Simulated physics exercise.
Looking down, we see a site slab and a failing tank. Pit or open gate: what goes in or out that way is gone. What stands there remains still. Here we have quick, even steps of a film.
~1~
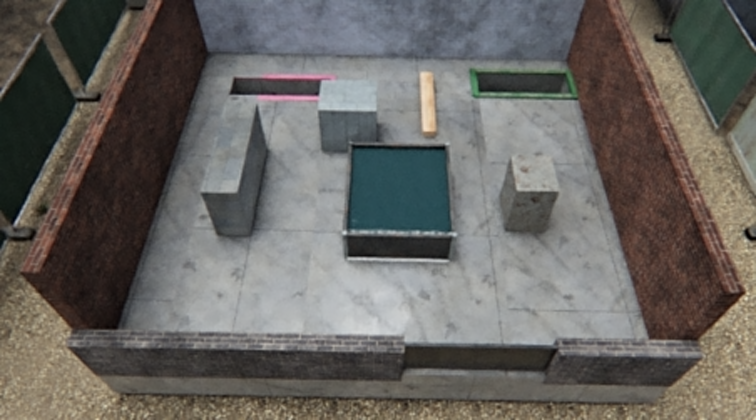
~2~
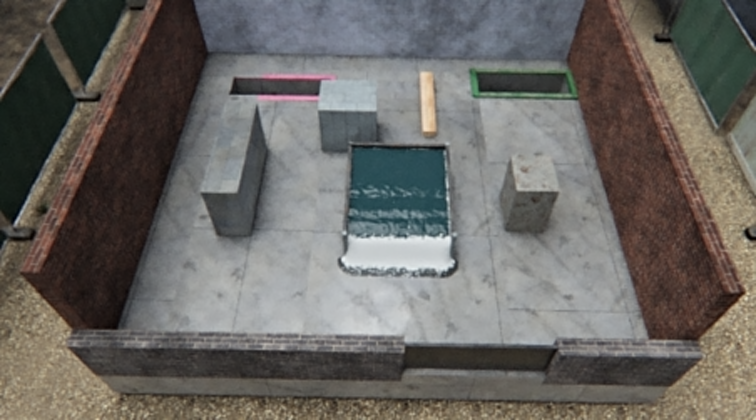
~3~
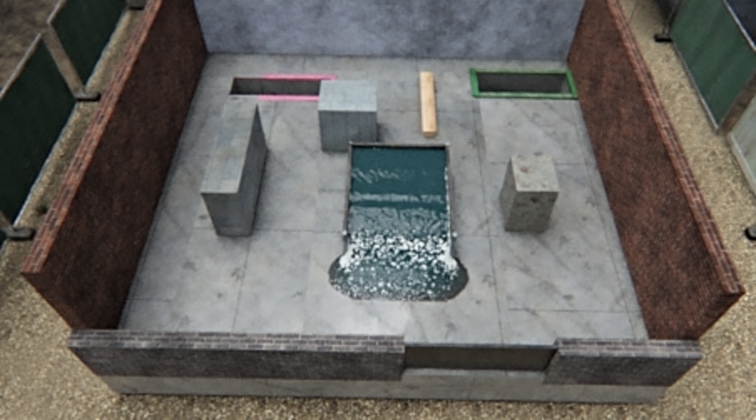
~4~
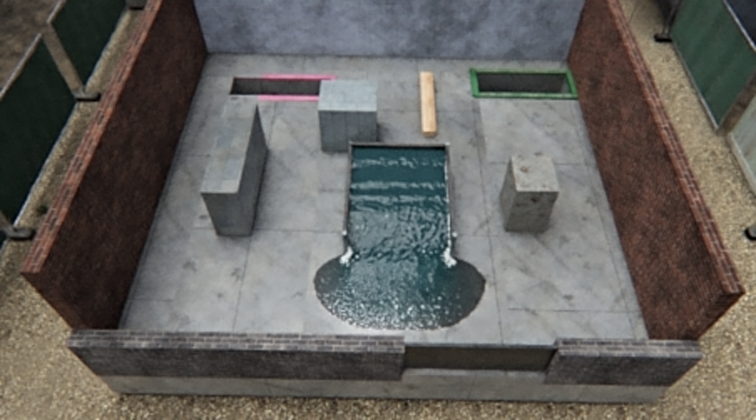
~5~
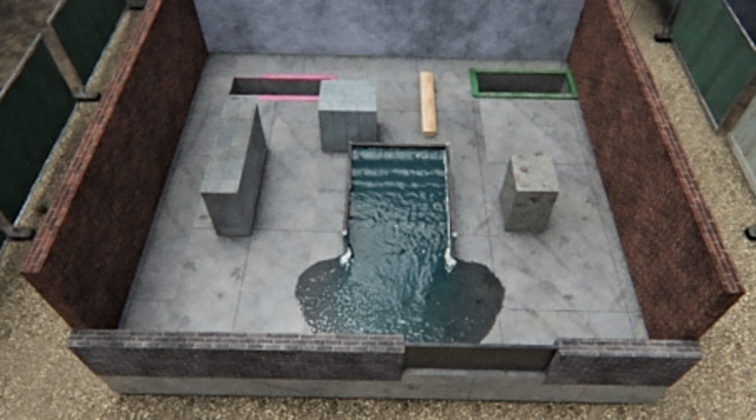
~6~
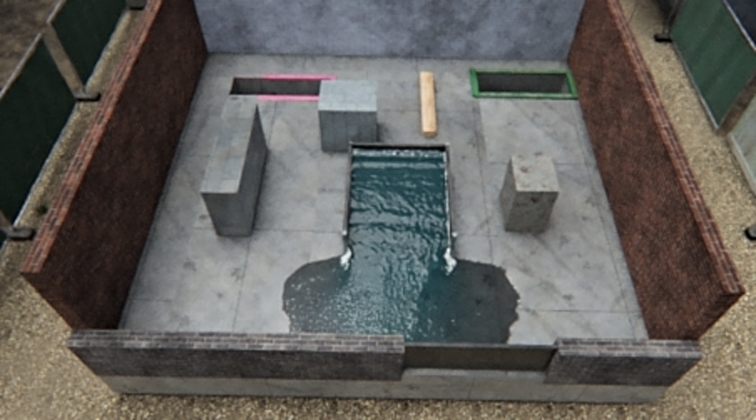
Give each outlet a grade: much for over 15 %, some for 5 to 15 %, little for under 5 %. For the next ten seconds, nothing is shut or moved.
Grades: Gate - little, pink pit - some, green pit - some.
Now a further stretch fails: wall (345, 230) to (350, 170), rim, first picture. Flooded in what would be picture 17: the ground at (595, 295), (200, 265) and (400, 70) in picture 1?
First spot spared, second spot submerged, third spot spared.
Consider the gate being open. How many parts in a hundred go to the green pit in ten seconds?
Green 0 %.
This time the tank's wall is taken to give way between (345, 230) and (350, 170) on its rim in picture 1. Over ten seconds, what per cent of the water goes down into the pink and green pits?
I'd say the pink pit gets around 30 percent and the green pit around 0 percent.
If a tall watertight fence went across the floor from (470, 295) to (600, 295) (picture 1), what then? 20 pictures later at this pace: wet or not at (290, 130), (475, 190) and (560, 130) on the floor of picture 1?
Spared; spared; spared.
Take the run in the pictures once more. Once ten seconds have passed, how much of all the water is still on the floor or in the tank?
Some 84 per cent.
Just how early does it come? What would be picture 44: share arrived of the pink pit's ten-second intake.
Something like 15 in a hundred.
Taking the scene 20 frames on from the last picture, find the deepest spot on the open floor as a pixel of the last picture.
I would choose the pixel (631, 362).
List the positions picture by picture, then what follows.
The water tank at (399, 190) is whole and still, in the first frame.
The front is at (342, 260), out from the gap at (398, 250), in the second frame.
The front is at (336, 279), out from the gap at (398, 251), in the third frame.
Water pours out at (398, 252) and has run to (451, 320), in the fourth frame.
The front is at a hidden place, out from the gap at (398, 252), in the fifth frame.
The front is at a hidden place, out from the gap at (398, 252), in the sixth frame.
A moment on, water covers 15 % of the floor; the gate 0 %, the pink pit 0 %, the green pit 0 %.
Next, water covers 20 % of the floor; the gate 0 %, the pink pit 0 %, the green pit 0 %.
Then, water covers 35 % of the floor; the gate 0 %, the pink pit 0 %, the green pit 0 %.
Later, water covers 60 % of the floor; the gate 0 %, the pink pit 1 %, the green pit 3 %.
In the end, water covers 80 % of the floor; the gate 0 %, the pink pit 7 %, the green pit 9 %.
